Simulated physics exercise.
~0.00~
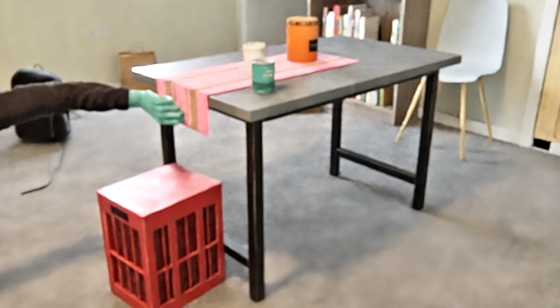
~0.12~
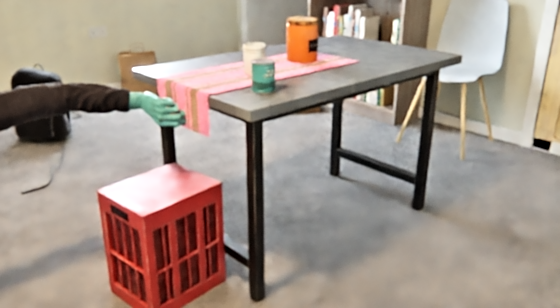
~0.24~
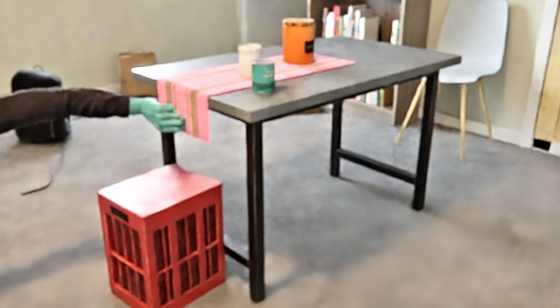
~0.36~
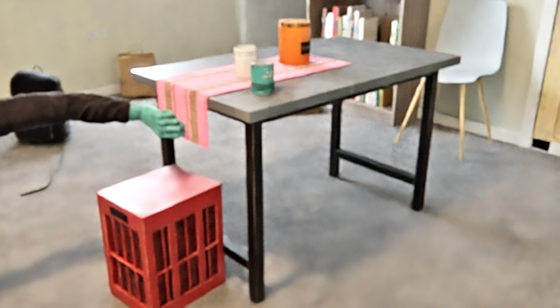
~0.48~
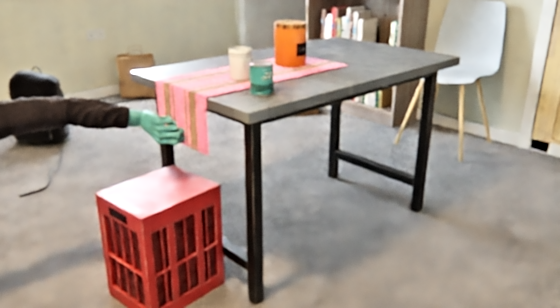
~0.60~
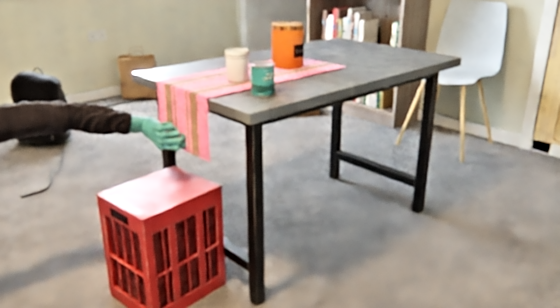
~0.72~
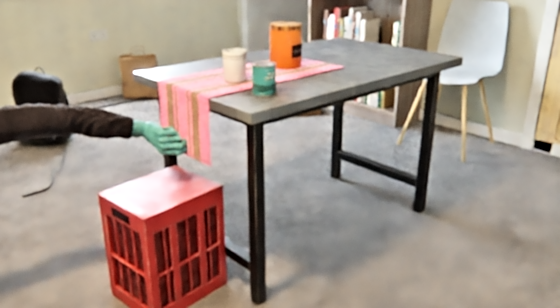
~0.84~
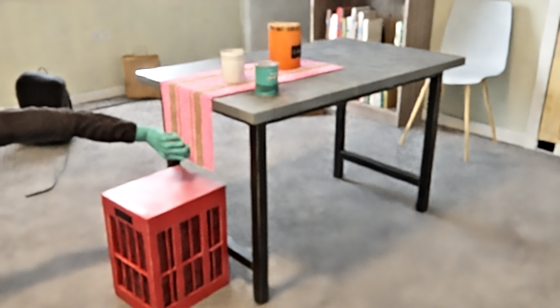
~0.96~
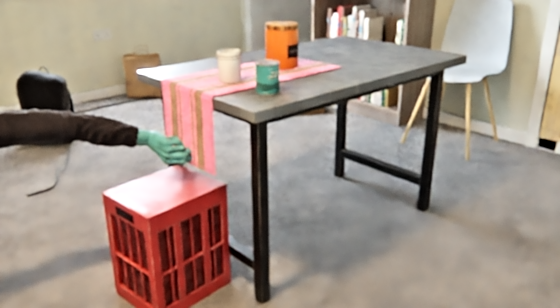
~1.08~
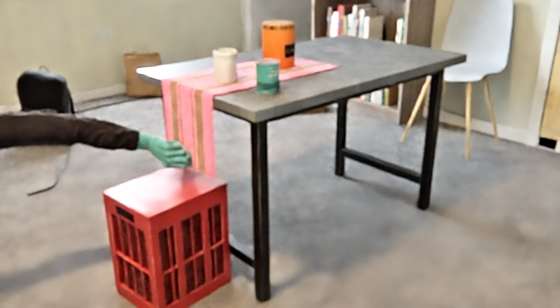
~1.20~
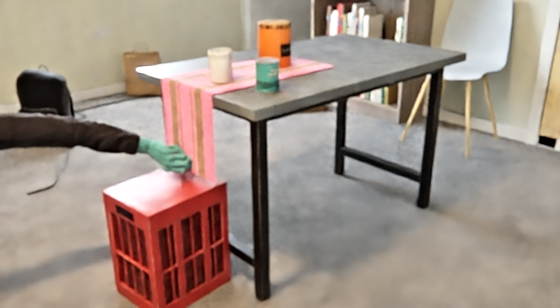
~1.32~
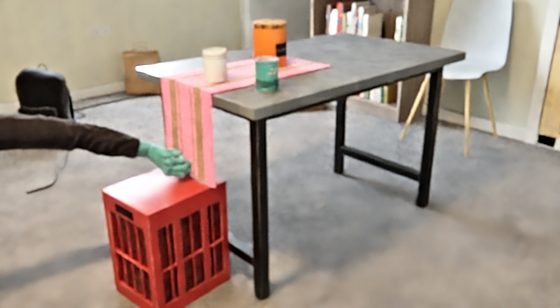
A green-gloved hand slowly pulled the hanging end of a pink striped cloth down onto a red crate beside a gray table, carrying the white mug and orange canister left while the turquoise tin stayed put, and everything remained upright on top.
